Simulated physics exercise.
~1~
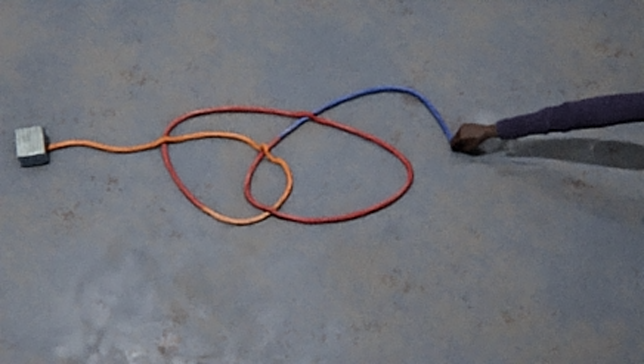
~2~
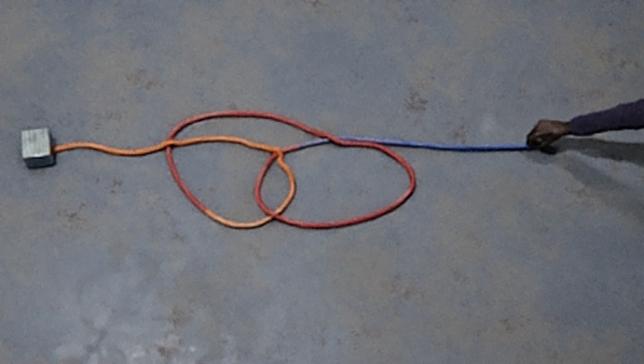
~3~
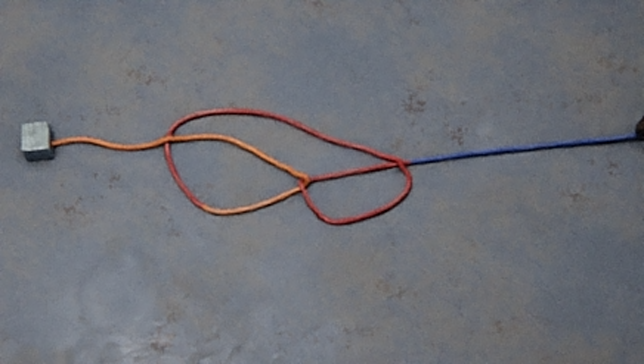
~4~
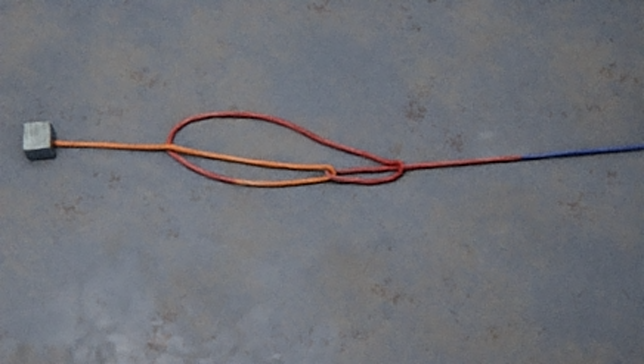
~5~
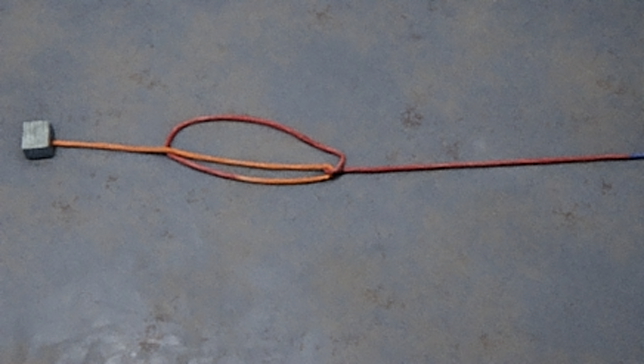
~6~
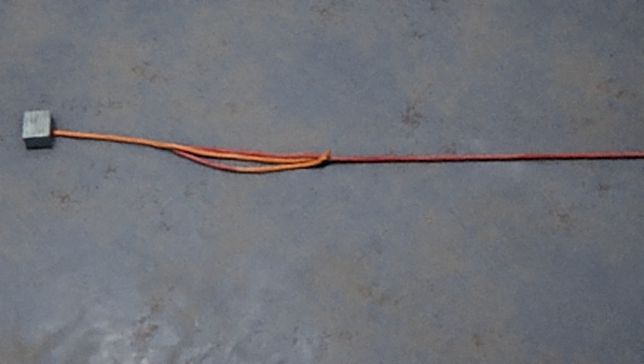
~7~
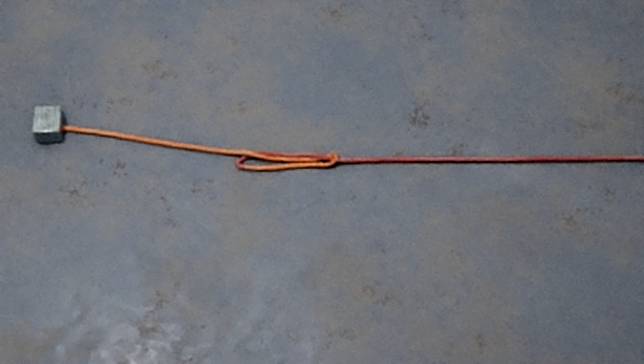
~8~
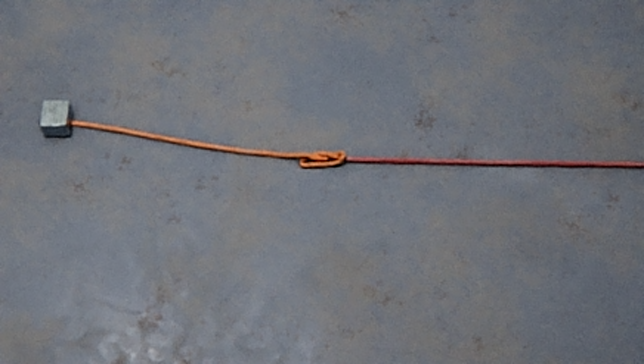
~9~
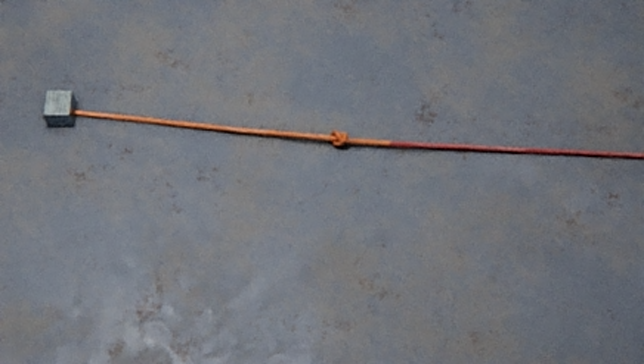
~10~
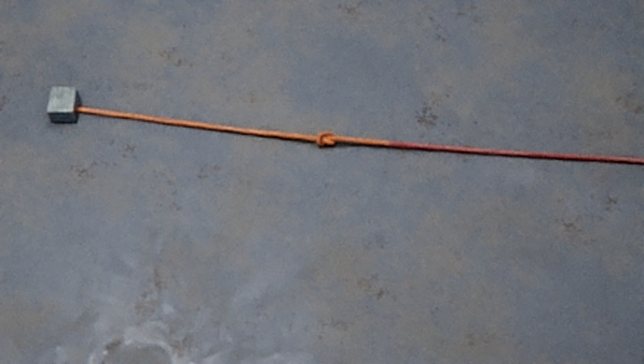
A rope coloured orange, red and blue lies in overlapping loops on a stained grey floor, its left end fixed to a small metal block. A dark-sleeved arm holds the blue end and draws it to the right, soon passing out of view. The blue section straightens and slides away as the loops flatten into long, narrow shapes. The red part follows, and the remaining loop shrinks to a small orange tangle near the middle. Finally the tangle tightens into a compact knot, with the rope stretched nearly straight on both sides.
